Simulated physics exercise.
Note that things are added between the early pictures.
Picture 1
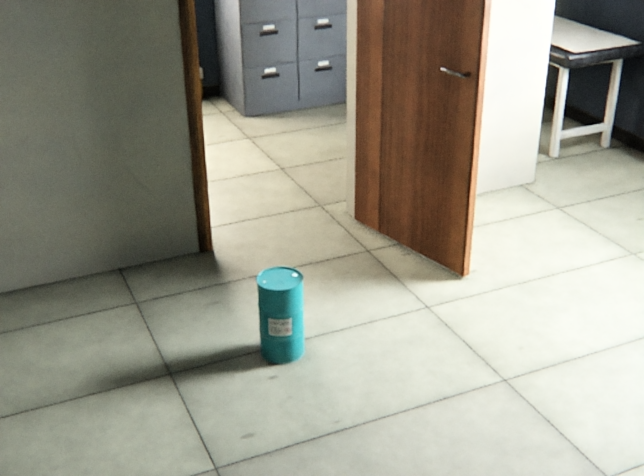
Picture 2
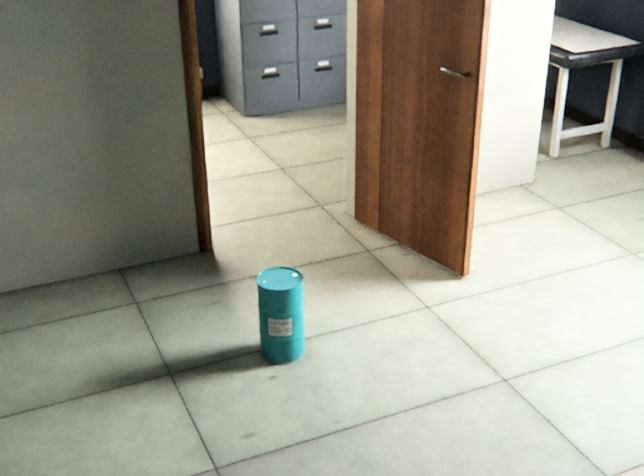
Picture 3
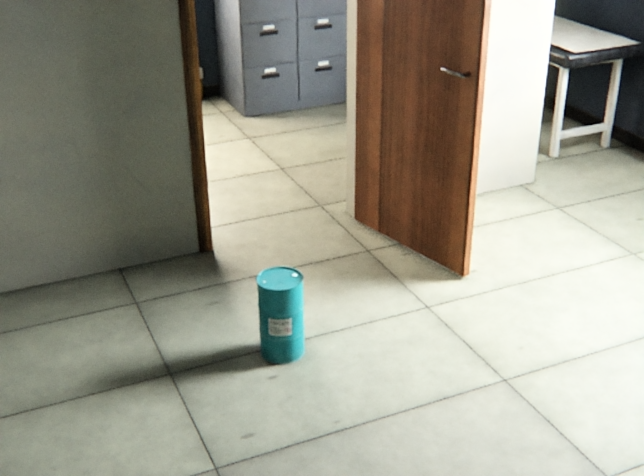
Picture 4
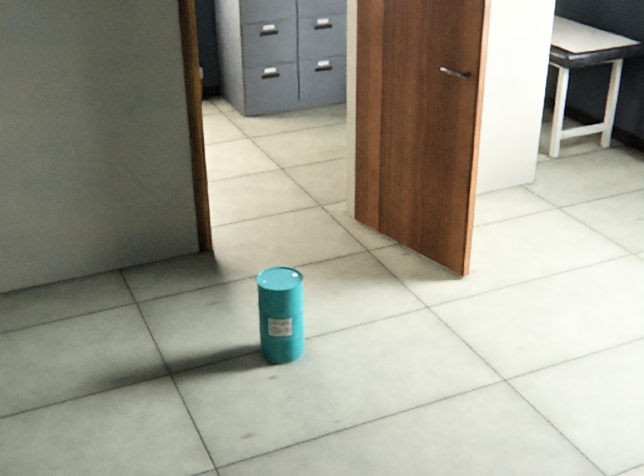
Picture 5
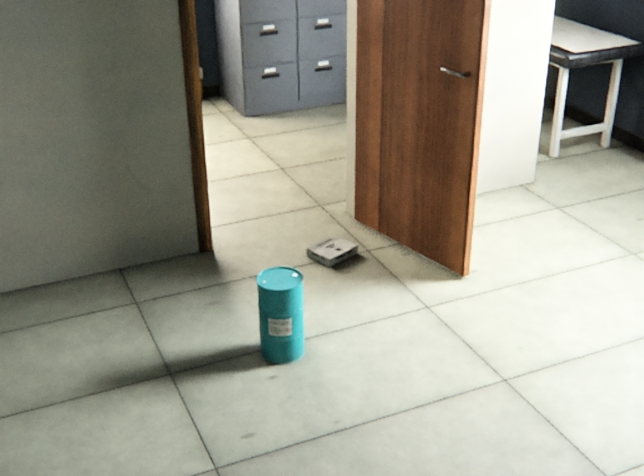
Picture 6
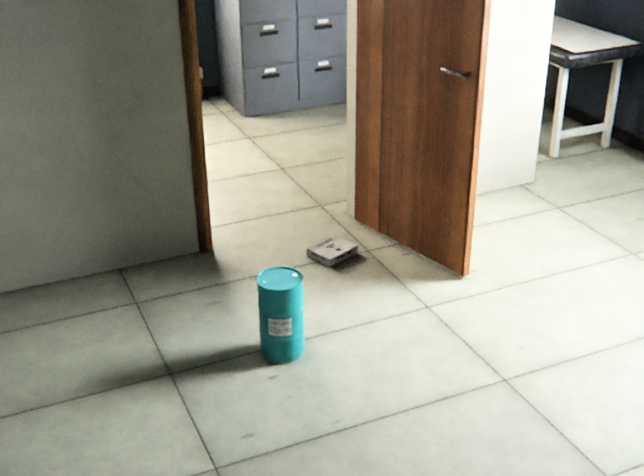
Turquoise canister standing still on a tiled floor before a wide-open wooden door, a small white packet suddenly appearing behind it.
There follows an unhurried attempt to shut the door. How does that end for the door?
The door ends up fully closed.
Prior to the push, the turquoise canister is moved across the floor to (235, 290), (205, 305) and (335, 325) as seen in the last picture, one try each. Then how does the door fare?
In the first case it shuts; in the second case it reaches the frame; in the third case it closes.
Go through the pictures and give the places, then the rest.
The first picture shows door wide open and still; turquoise canister (281, 315).
The second picture shows door wide open and still; turquoise canister (281, 315).
The third picture shows door wide open and still; turquoise canister (281, 315).
The fourth picture shows door wide open and still; turquoise canister (281, 315).
The fifth picture shows door wide open and still; turquoise canister (281, 315).
The sixth picture shows door wide open and still; white packet (332, 251); turquoise canister (281, 315).
Then, 1.00 s on from there, door at 65°; white packet shifted a little near (329, 251).
Then, 1.50 s on from there, door at 30°; white packet shifted about its own width near (286, 247).
Then, 1.80 s on from there, door at 8°; white packet shifted well along near (262, 234).
In the end, door at 0°; moved from the start, white packet; turquoise canister unmoved. At the end, from the last picture's camera, white packet near (253, 223).
